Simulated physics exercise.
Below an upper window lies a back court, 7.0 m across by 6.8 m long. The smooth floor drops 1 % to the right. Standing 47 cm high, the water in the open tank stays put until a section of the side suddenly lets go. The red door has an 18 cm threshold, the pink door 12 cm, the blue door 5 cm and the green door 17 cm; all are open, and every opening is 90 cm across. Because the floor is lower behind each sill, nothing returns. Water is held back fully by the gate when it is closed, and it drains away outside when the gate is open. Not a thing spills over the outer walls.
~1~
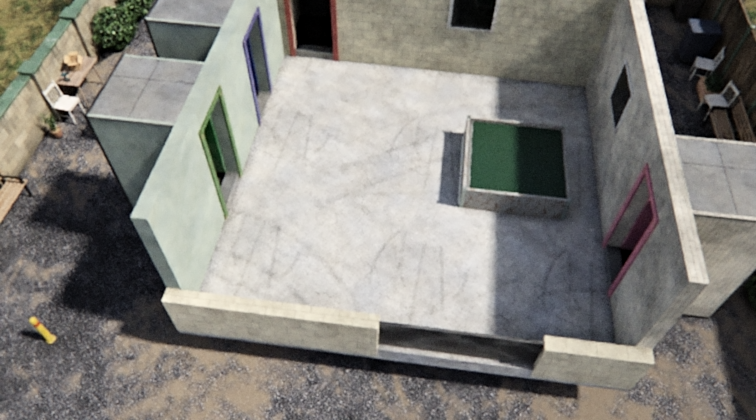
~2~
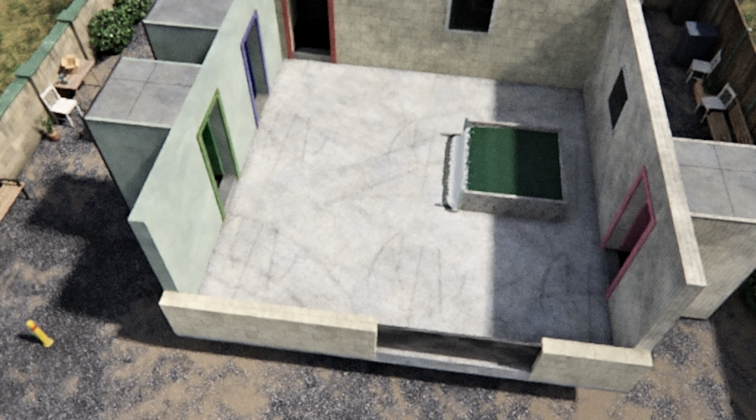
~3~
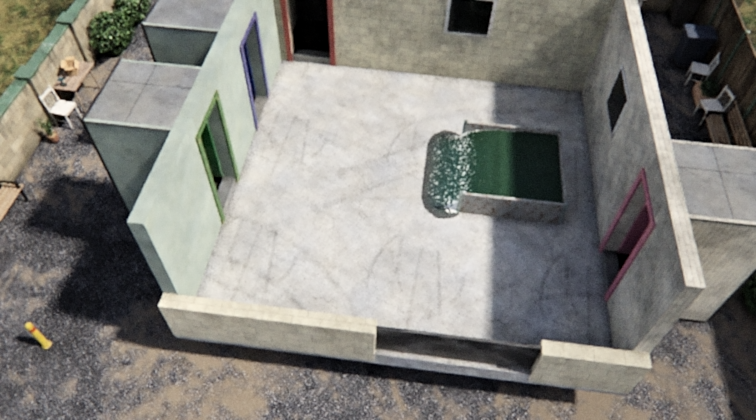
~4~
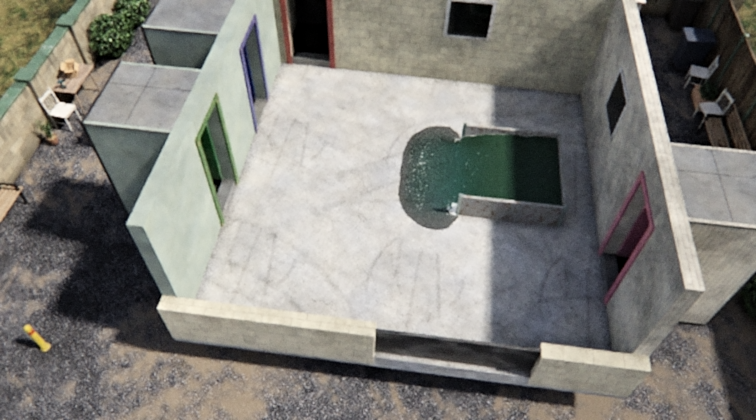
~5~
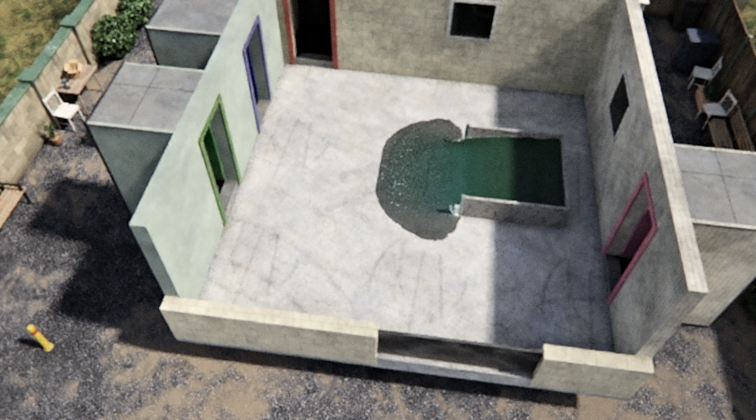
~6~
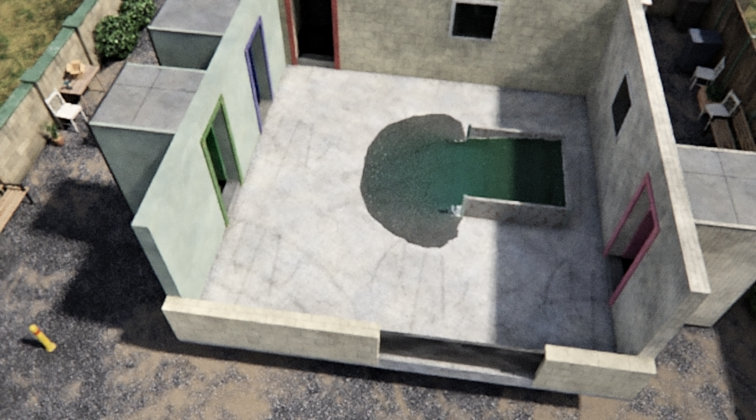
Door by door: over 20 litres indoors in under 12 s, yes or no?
Red door: No, pink door: No, blue door: Yes, green door: No.
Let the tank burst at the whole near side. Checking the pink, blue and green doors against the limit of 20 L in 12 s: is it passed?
Pink falls short; blue falls short; green falls short.
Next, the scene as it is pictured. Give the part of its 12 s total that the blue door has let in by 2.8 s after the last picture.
Some 60 per cent by then.
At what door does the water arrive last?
The answer is the pink door.
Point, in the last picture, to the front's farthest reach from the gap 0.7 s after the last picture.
Somewhere about (283, 146).
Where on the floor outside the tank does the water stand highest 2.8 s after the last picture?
Roughly at pixel (284, 72).
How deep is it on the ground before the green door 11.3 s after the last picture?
It's about 1.5 cm.
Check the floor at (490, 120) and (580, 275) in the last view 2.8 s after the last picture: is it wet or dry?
I'd call them spared and then spared.
Then, 0.7 s after the last picture water covers 25 % of the floor and is deepest (19 cm) near (455, 179); red door not reached, pink door not reached, blue door not reached, green door not reached.
Then, 1.5 s after the last picture water covers 45 % of the floor and is deepest (18 cm) near (248, 168); red door not reached, pink door not reached, blue door 11 cm at the sill, 2 L in, green door 10 cm at the sill, 0 L in.
Then, 2.8 s after the last picture water covers 55 % of the floor and is deepest (23 cm) near (284, 72); red door 12 cm at the sill, 0 L in, pink door not reached, blue door 13 cm at the sill, 48 L in, green door 13 cm at the sill, 0 L in.
Then, 6.3 s after the last picture water covers 65 % of the floor and is deepest (7 cm) near (367, 162); red door 6 cm at the sill, 0 L in, pink door not reached, blue door 5 cm at the sill, 83 L in, green door 3 cm at the sill, 0 L in.
Then, 11.3 s after the last picture water covers 95 % of the floor and is deepest (10 cm) near (573, 193); red door 1 cm at the sill, 0 L in, pink door 9 cm at the sill, 0 L in, blue door 1 cm at the sill, 83 L in, green door 1 cm at the sill, 0 L in.
